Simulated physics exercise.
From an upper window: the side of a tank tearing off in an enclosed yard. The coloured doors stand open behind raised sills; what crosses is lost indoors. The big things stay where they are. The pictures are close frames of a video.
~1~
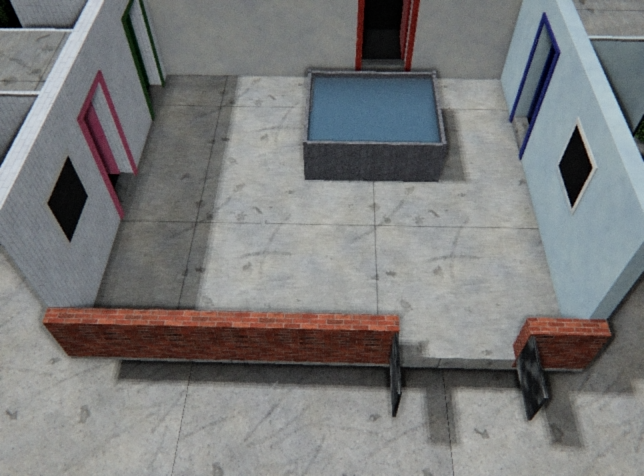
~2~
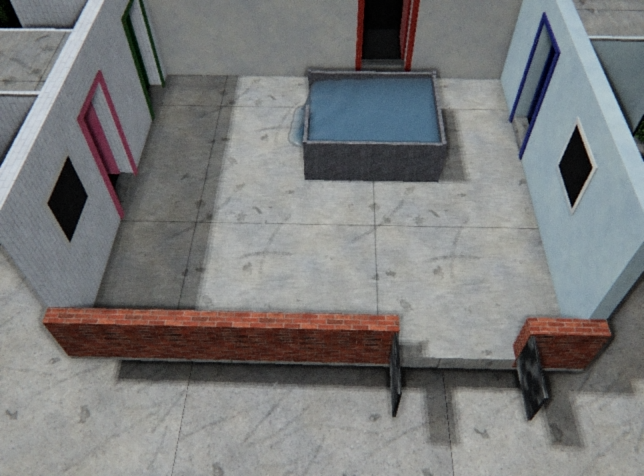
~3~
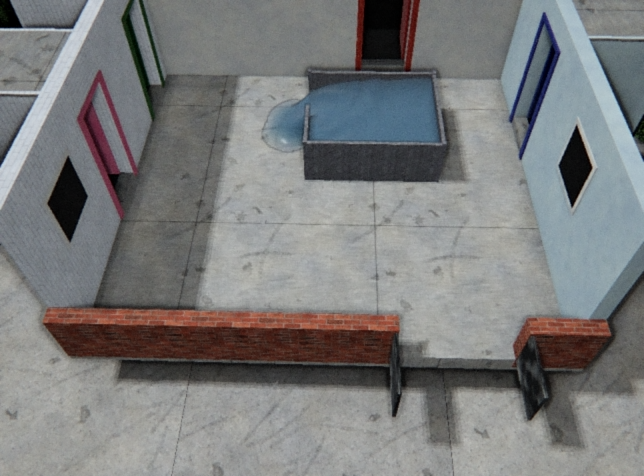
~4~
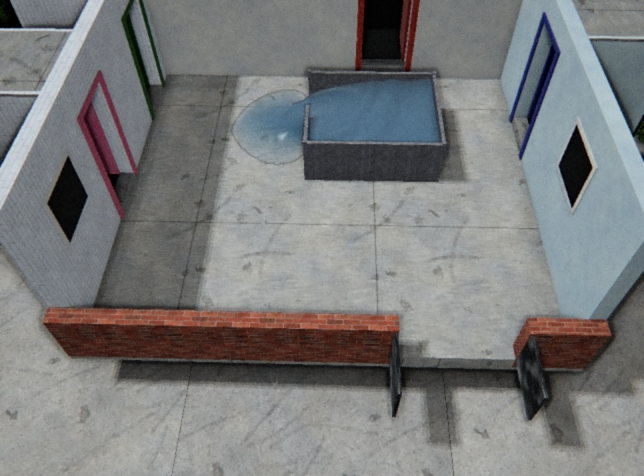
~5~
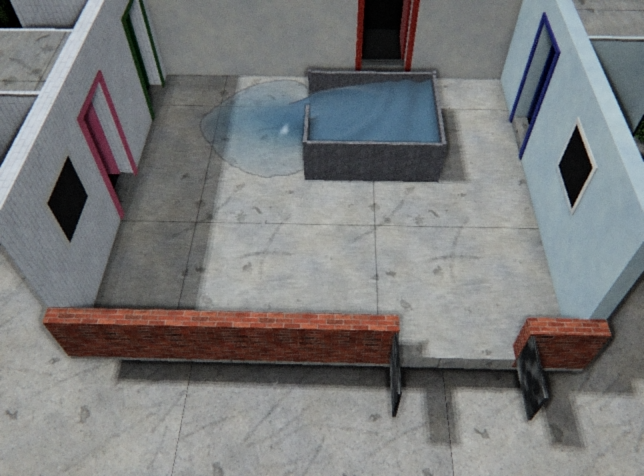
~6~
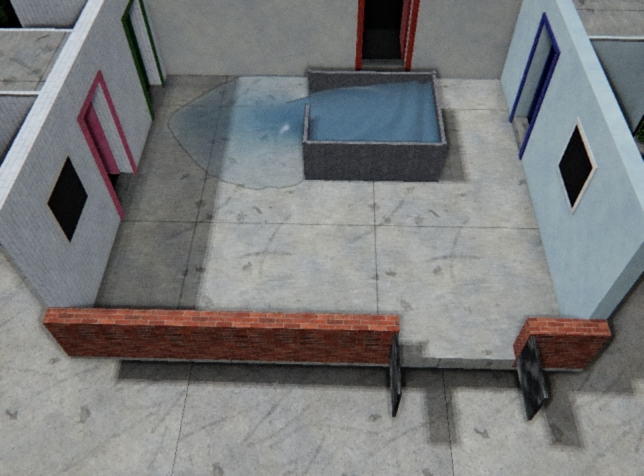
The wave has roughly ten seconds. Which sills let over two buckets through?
In the end: The blue door holds within the limit; the pink door floods; the green door floods; the red door holds within the limit.
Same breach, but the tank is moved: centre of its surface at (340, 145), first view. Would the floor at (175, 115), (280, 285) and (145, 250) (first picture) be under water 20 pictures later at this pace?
In that order: Under water, dry, covered.
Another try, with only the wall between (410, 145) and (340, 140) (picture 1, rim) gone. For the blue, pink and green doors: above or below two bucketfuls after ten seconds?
My reading: Blue door holds; pink door keeps below it; green door takes less.
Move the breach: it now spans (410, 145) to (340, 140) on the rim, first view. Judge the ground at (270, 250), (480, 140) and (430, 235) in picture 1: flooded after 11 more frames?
One after the other: Under water, free of water, wet.
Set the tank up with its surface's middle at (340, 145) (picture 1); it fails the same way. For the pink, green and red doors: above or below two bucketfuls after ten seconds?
Then: The pink door passes that mark; the green door takes more; the red door stays under.
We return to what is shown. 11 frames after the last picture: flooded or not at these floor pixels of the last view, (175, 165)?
Verdict: Flooded.
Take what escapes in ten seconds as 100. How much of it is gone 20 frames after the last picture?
About 60 per cent.
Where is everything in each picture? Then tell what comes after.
The first frame shows still water in the water tank at (373, 109).
In the second frame, the front is at a hidden place, out from the gap at (311, 112).
In the third frame, the front is at (267, 137), out from the gap at (311, 115).
In the fourth frame, water pours out at (311, 116) and has run to (237, 132).
In the fifth frame, water pours out at (311, 116) and has run to (205, 121).
In the sixth frame, the front is at (175, 117), out from the gap at (311, 116).
A moment on, water covers 25 % of the floor; the blue door not reached, the pink door wet at the sill, nothing in, the green door over two buckets in, the red door not reached.
Next, water covers 30 % of the floor; the blue door not reached, the pink door under two buckets in, the green door far over two buckets in, the red door not reached.
Then, water covers 35 % of the floor; the blue door not reached, the pink door over two buckets in, the green door far over two buckets in, the red door wet at the sill, nothing in.
Later, water covers 60 % of the floor; the blue door not reached, the pink door over two buckets in, the green door far over two buckets in, the red door wet at the sill, nothing in.
In the end, water covers 90 % of the floor; the blue door wet at the sill, nothing in, the pink door over two buckets in, the green door far over two buckets in, the red door wet at the sill, nothing in.
